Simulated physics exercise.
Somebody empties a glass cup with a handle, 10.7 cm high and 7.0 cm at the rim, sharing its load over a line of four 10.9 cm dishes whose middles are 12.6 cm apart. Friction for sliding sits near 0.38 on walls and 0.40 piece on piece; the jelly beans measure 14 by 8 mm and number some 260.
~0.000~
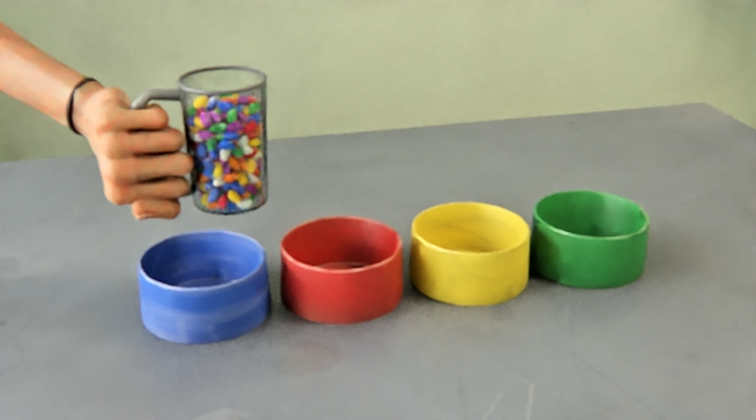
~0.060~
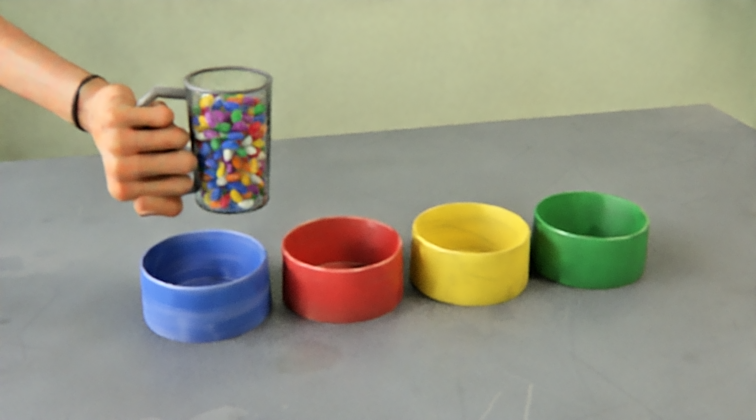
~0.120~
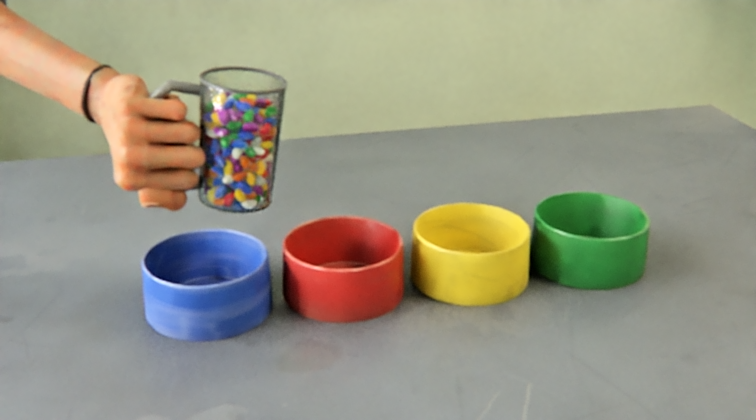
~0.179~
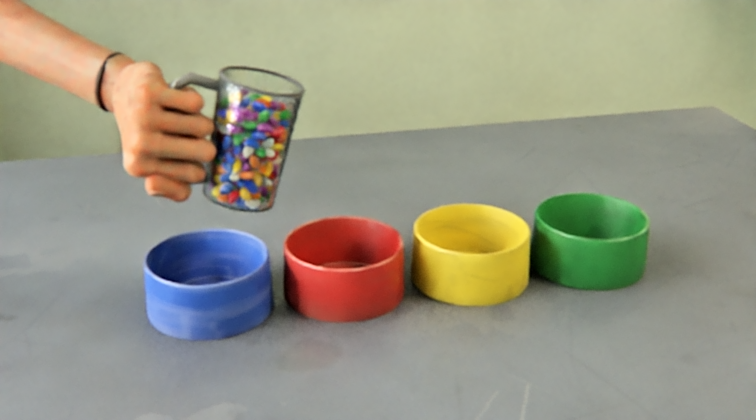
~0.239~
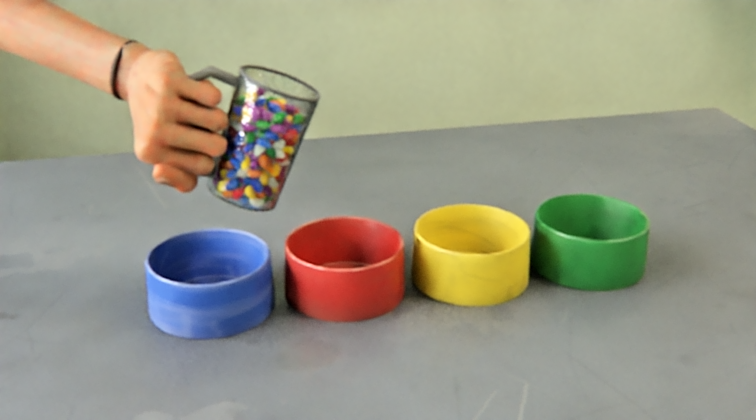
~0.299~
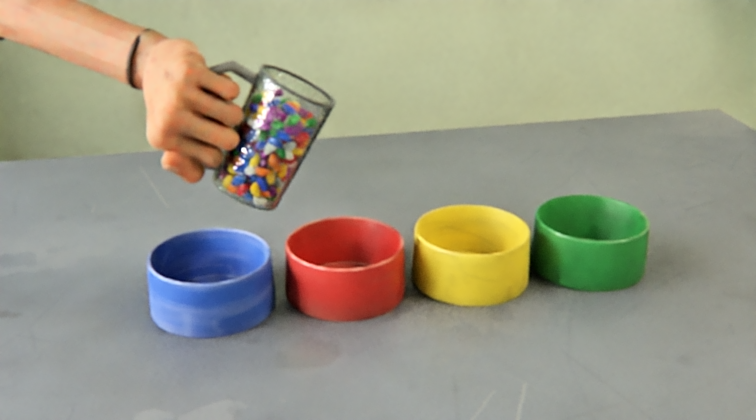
On a gray table with blue, red, yellow and green dishes in a row, a hand holds a clear handled cup of colorful pieces above the blue dish, then moves it slightly right while tilting it rightward.
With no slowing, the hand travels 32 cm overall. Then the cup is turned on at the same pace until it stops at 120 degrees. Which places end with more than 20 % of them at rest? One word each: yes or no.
Red: No; blue: No; green: No; yellow: Yes; counter: No.
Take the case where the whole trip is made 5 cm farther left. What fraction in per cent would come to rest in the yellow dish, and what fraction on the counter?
Yellow 80; counter 20.
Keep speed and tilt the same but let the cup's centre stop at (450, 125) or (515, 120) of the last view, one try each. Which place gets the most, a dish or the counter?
On the first run most goes to yellow, and on the second to yellow.
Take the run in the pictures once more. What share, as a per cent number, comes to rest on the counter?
Close to 10 %, more or less.
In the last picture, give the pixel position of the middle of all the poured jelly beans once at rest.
Est. centre at rest: (487, 256) px.
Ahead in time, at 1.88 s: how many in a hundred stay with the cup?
Somewhere close to 0 percent.
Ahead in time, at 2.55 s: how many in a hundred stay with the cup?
Approx. 0 % - an estimate.
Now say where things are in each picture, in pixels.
The first picture shows cup at (227, 141), tilt 0 degrees, lip at (265, 77), moved 0.0 cm; middle of the pieces at (226, 152); blue dish at (203, 258); red dish at (341, 242); yellow dish at (471, 228); green dish at (591, 214).
The second picture shows cup at (231, 141), tilt 2 degrees, lip at (271, 78), moved 0.2 cm; middle of the pieces at (230, 151).
The third picture shows cup at (239, 141), tilt 7 degrees, lip at (285, 82), moved 0.8 cm; middle of the pieces at (237, 151).
The fourth picture shows cup at (250, 140), tilt 14 degrees, lip at (302, 88), moved 1.6 cm; middle of the pieces at (247, 150).
The fifth picture shows cup at (261, 140), tilt 21 degrees, lip at (318, 95), moved 2.5 cm; middle of the pieces at (256, 149).
The sixth picture shows cup at (271, 139), tilt 28 degrees, lip at (333, 102), moved 3.3 cm; middle of the pieces at (265, 148); blue dish at (210, 255); red dish at (345, 242); yellow dish at (472, 230); green dish at (592, 218). The cup turns about 120 degrees a second and travels 14 cm a second.
After 1.25 s, tilt 120 degrees; cup holds 35 %, yellow 55 %.
After 1.88 s, tilt 120 degrees; cup holds 0 %, yellow 90 %.
Then, at 2.55 s, tilt 120 degrees; cup holds 0 %, yellow 90 %.
In the end, at 2.8 s, red 0 %, blue 0 %, green 0 %, yellow 90 %, counter 10 %.
